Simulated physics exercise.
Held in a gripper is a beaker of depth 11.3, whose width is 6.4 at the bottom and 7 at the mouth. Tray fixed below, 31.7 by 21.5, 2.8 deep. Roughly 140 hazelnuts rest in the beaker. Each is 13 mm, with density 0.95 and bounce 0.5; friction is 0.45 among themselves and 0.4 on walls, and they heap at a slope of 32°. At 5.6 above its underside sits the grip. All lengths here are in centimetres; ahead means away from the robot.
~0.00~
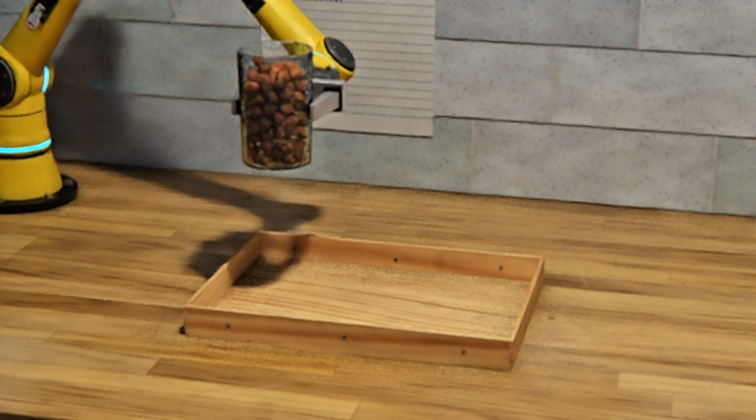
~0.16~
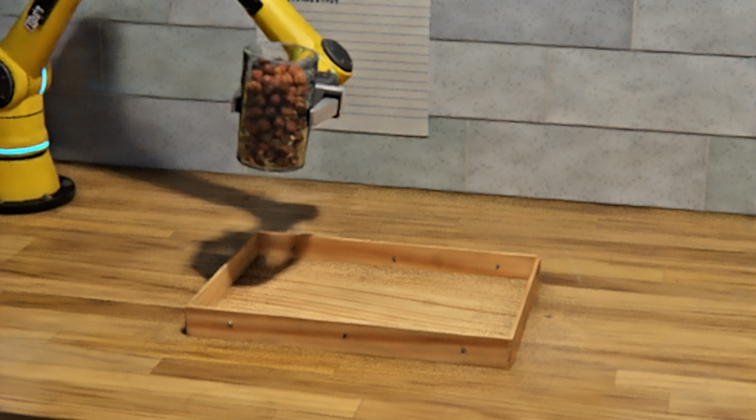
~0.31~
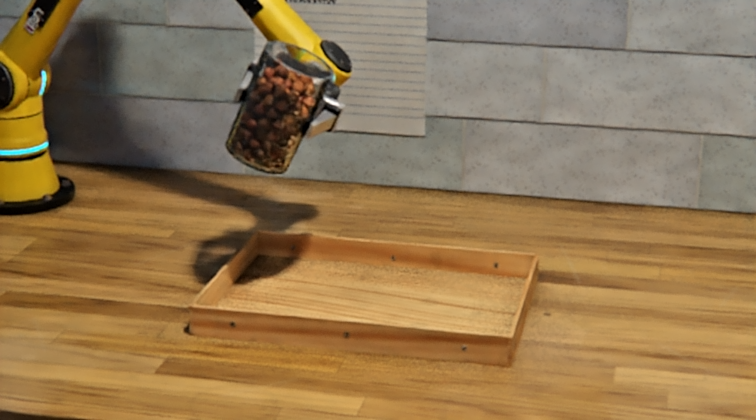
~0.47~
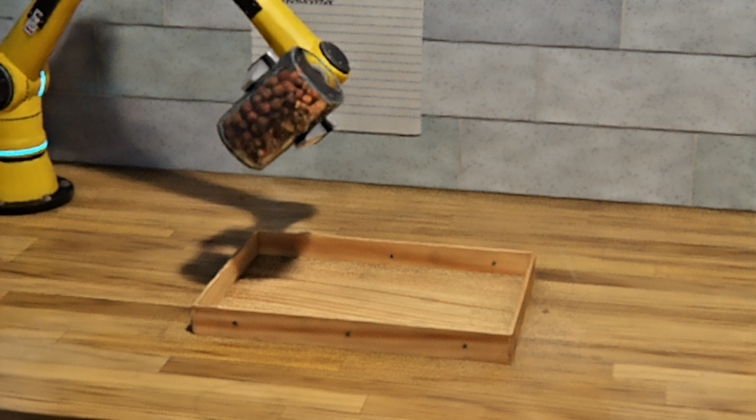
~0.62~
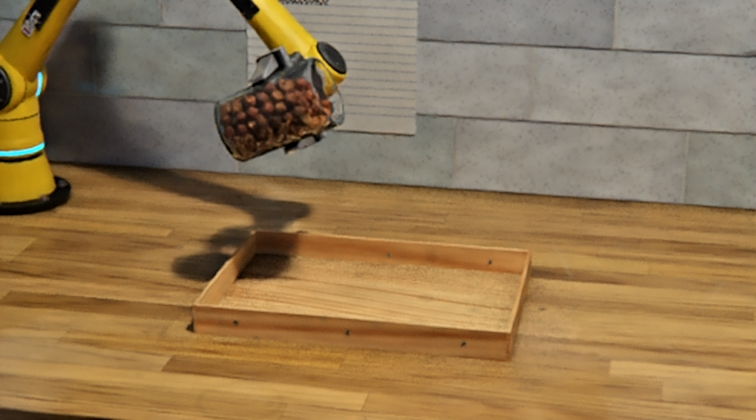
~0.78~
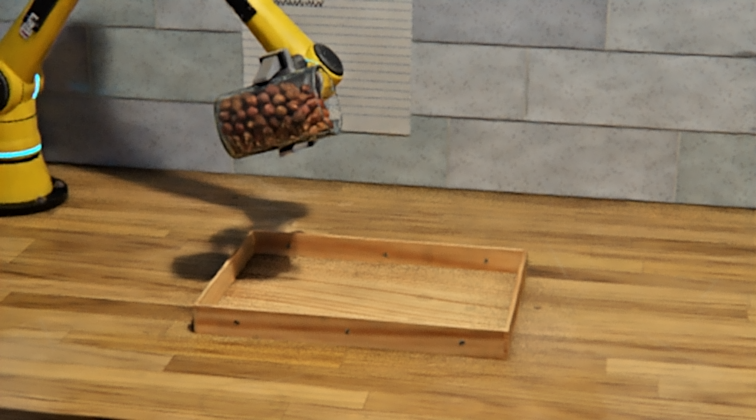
A yellow robot arm held a clear beaker of hazelnuts above a shallow wooden tray on a table, then tilted it to the right until it lay nearly on its side, the nuts still inside.
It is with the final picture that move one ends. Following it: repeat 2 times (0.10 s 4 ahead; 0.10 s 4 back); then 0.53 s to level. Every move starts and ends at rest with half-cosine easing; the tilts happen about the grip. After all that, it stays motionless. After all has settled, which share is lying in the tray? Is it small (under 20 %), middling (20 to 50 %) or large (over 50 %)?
Middling.
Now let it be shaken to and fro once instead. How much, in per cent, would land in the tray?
About 25 per cent in that case.
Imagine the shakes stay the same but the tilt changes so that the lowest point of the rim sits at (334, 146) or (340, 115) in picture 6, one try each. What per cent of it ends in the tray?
Roughly 70 per cent, then roughly 15 per cent.
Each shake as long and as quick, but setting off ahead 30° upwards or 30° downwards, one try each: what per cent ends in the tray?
Try one gives about 50 in a hundred, try two about 20 in a hundred.
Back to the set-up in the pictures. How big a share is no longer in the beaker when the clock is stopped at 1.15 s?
25 %.
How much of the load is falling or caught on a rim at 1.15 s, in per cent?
5 per cent.
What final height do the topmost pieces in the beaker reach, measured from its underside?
8.0 cm.
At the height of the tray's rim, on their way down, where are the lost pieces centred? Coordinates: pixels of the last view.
Close to pixel (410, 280).
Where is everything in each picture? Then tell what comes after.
Beaker middle at (276, 107), level; upper third of the load around (275, 87), from x 250 to 305, top at y 65; 145 in the beaker, in the first picture.
Beaker middle at (276, 109), tilted 7° forward; upper third of the load around (277, 88), from x 245 to 305, top at y 65, in the second picture.
Beaker middle at (277, 110), tilted 25° forward; upper third of the load around (282, 92), from x 235 to 310, top at y 65, in the third picture.
Beaker middle at (278, 111), tilted 46° forward; upper third of the load around (283, 96), from x 230 to 320, top at y 70, in the fourth picture.
Beaker middle at (277, 112), tilted 64° forward; upper third of the load around (281, 99), from x 225 to 325, top at y 85, in the fifth picture.
Beaker middle at (276, 114), tilted 71° forward; upper third of the load around (278, 101), from x 225 to 330, top at y 90; 145 in the beaker, in the sixth picture.
By 1.15 s, tilted 71° forward, highest piece 23 above the table; 111 in the beaker, 27 in the tray, 7 in flight or on a rim.
By 1.52 s, tilted 19° forward, highest piece 25 above the table; 88 in the beaker, 55 in the tray, 2 on the table or floor.
By 1.91 s, level, highest piece 23 above the table; 88 in the beaker, 55 in the tray, 2 on the table or floor.
By 2.96 s, level, highest piece 23 above the table; 88 in the beaker, 55 in the tray, 2 on the table or floor.
Final count, 88 in the beaker, 55 in the tray, 2 on the table or floor. That is 38 % in the tray.
